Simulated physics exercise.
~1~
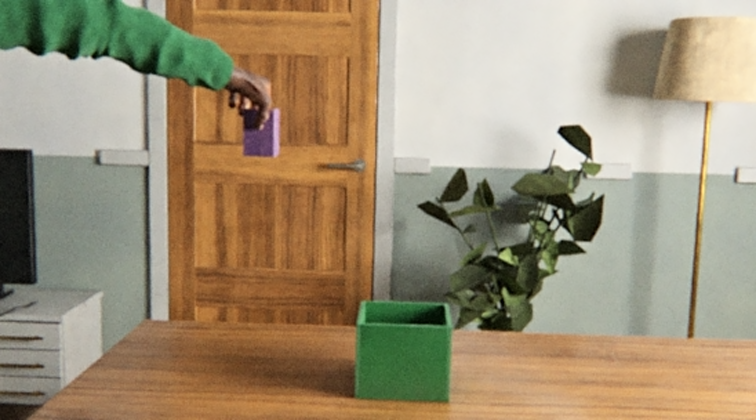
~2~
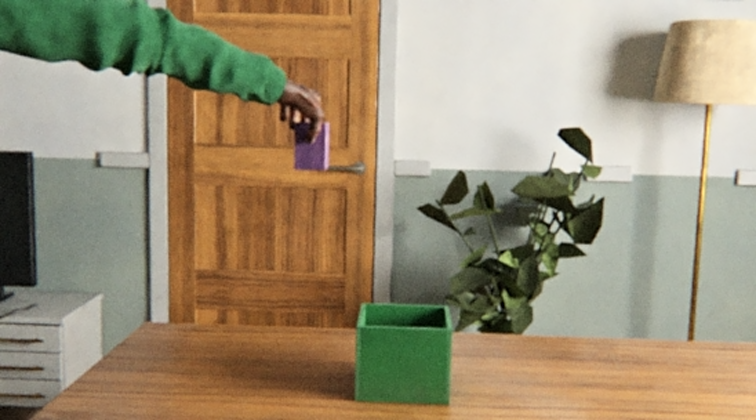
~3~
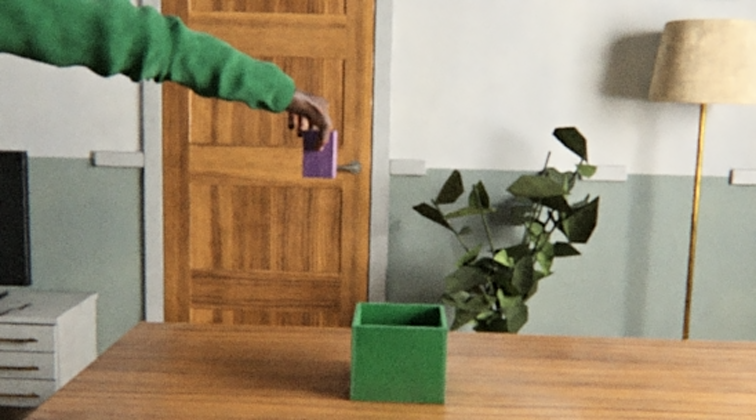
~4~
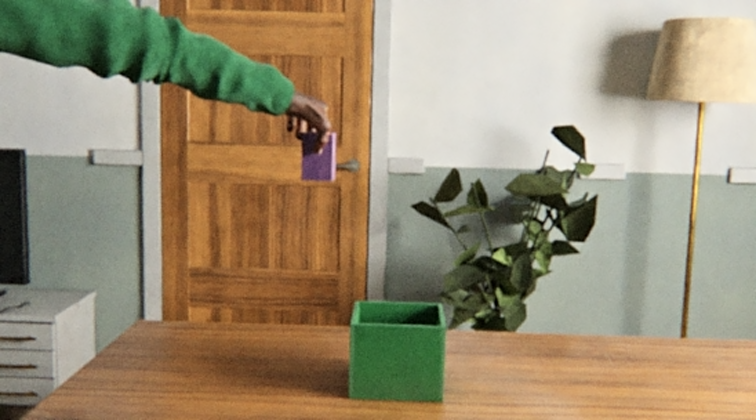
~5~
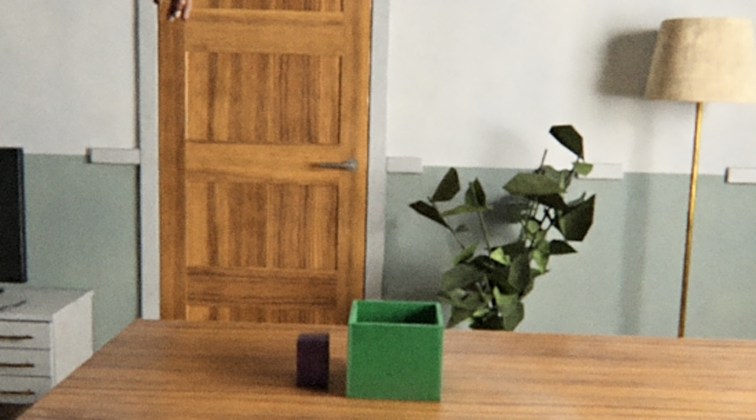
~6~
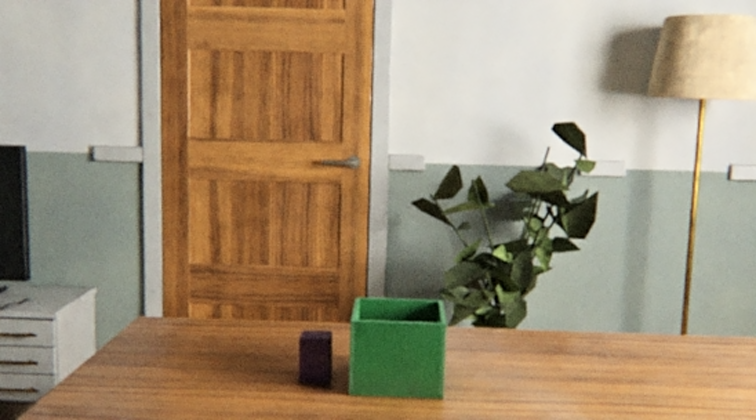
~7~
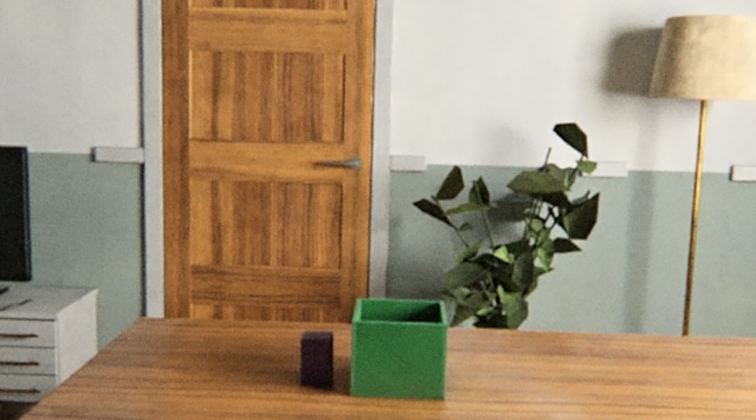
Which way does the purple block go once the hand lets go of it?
The purple block moves down, ending up on the tabletop beside the green box.
